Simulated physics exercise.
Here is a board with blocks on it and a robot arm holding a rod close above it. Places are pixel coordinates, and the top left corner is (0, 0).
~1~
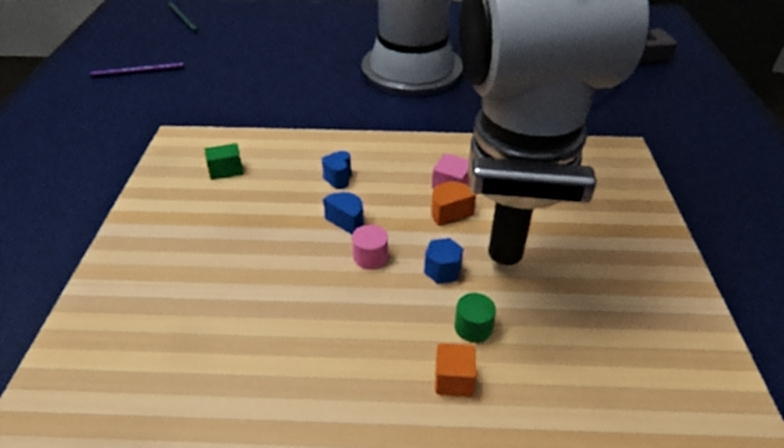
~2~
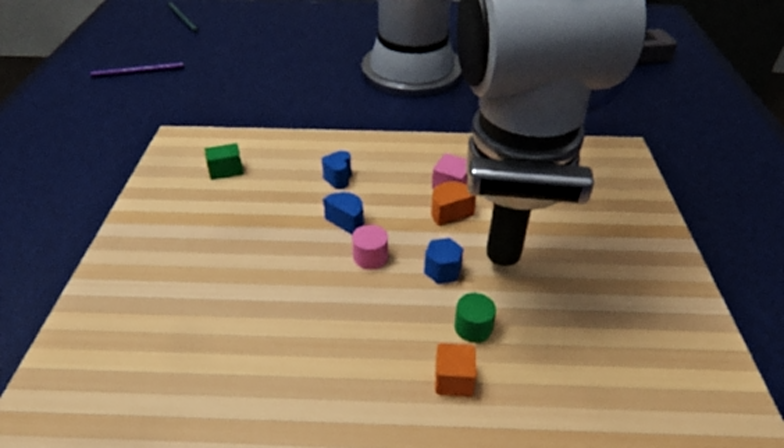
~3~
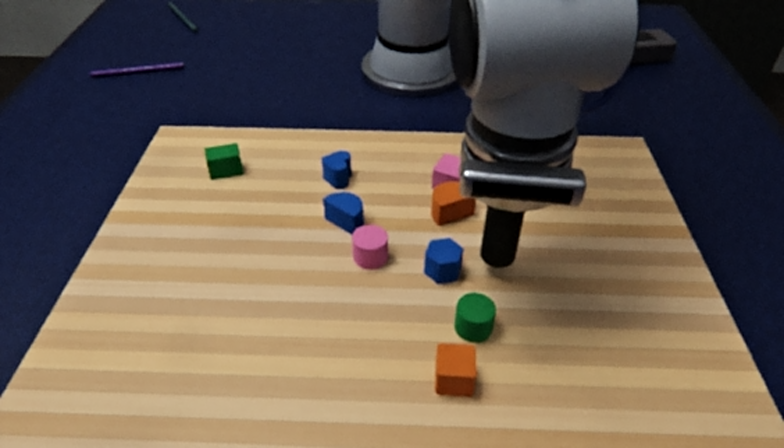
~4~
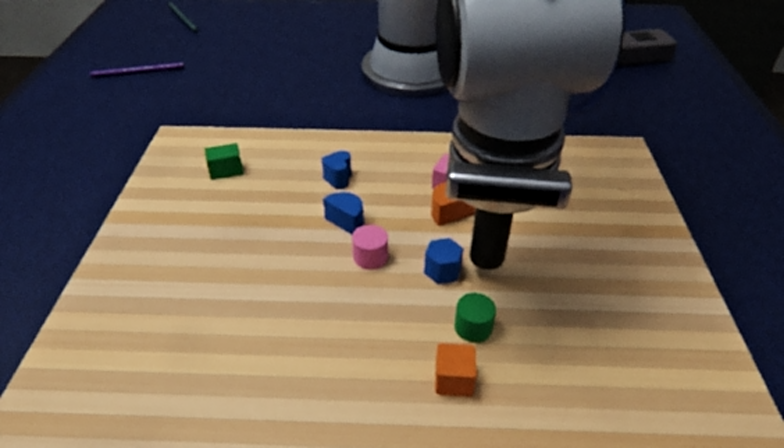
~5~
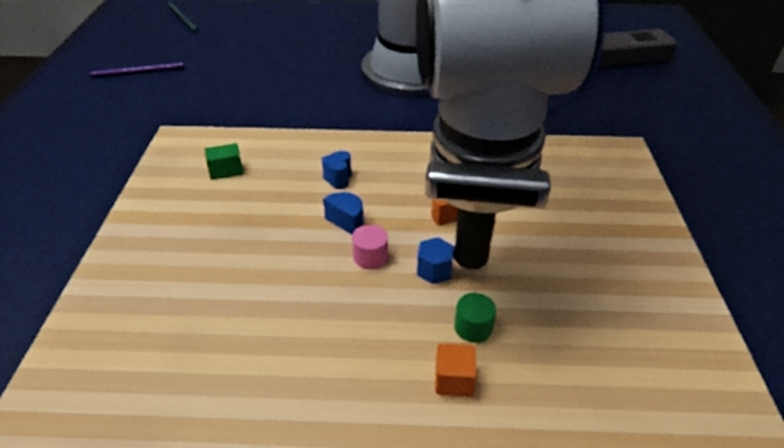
The clip shows a robot arm holding a dark rod over a wooden board scattered with colored blocks; the rod moves slowly left, then nudges the blue hexagonal block slightly left toward the pink disc while the other blocks stay still.
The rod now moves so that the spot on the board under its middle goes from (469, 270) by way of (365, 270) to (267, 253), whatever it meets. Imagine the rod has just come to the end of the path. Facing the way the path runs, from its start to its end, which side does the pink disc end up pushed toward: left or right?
Moves right.
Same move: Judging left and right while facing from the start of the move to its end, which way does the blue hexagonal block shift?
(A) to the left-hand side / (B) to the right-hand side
A (to the left-hand side)
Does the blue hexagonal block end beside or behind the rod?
I'd say yes.
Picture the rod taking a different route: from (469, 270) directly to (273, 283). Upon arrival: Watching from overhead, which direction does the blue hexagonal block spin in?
In a top view, it turns counterclockwise.
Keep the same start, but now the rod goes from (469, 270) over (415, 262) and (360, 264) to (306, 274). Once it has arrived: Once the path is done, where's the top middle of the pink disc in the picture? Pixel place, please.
The middle of its upper face should be somewhere near (298, 230).
The first path, step by step. One third of the way, rod at (398, 260); pink disc at (350, 232); blue hexagonal block at (363, 257), turned 25° anticlockwise.
Two thirds of the way, rod at (330, 254); pink disc at (325, 222); blue hexagonal block at (300, 263), turned 60° anticlockwise.
At the end, rod at (265, 241); blue D-shaped block not moved; pink disc at (319, 218); blue hexagonal block at (288, 266), turned 85° anticlockwise.
